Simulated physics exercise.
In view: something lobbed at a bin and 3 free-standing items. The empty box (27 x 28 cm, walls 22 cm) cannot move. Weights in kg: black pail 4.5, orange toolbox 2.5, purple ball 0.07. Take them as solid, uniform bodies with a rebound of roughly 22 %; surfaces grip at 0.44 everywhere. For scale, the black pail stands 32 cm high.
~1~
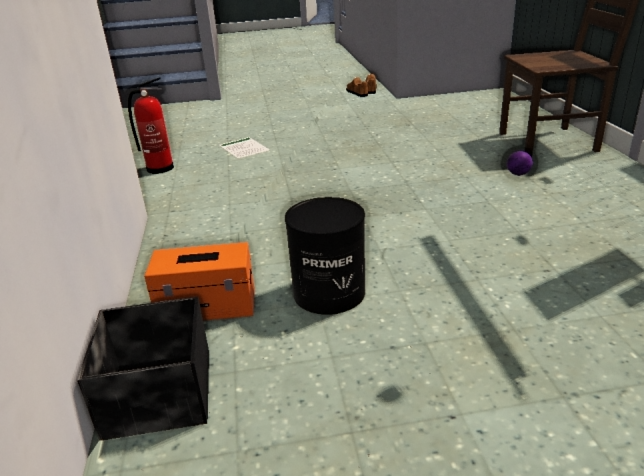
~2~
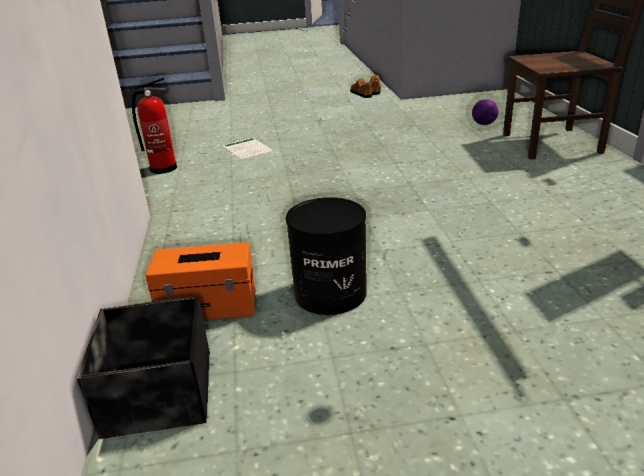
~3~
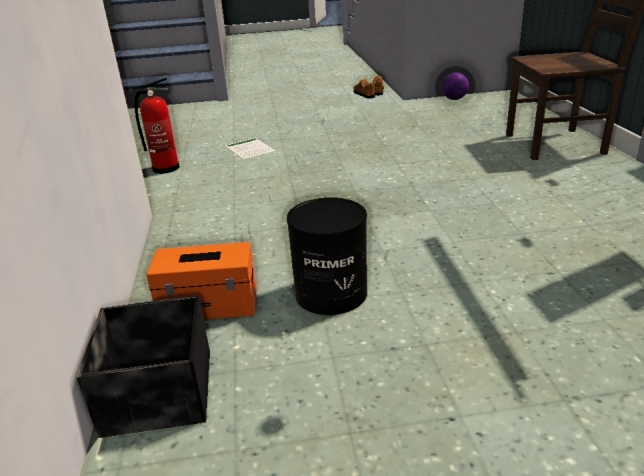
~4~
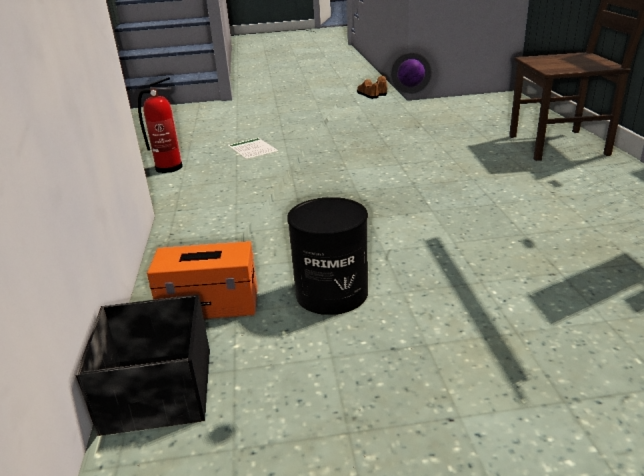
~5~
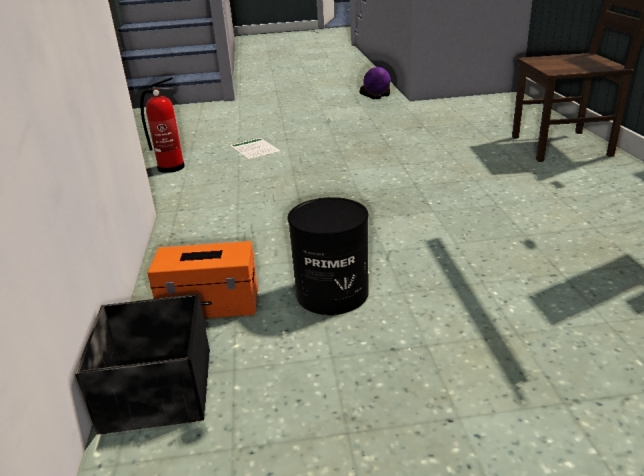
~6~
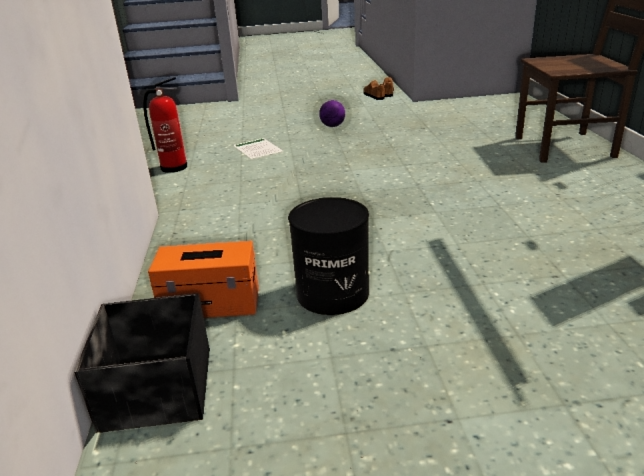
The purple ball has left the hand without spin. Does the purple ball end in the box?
It misses or hops out.
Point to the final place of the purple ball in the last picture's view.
At about (239, 357).
Then, 0.10 s on from there, gap 43 cm; purple ball near (283, 186).
Then, 0.20 s on from there, gap 30 cm; purple ball near (244, 281).
Then, 0.30 s on from there, ball outside, 18 cm from the box's middle; purple ball near (216, 360).
Then, 0.50 s on from there, ball outside, 22 cm from the box's middle; purple ball near (229, 360).
In the end, ball outside, 25 cm from the box's middle; the bystanders under 10 cm from the start. At the end, from the last picture's camera, purple ball near (239, 357).
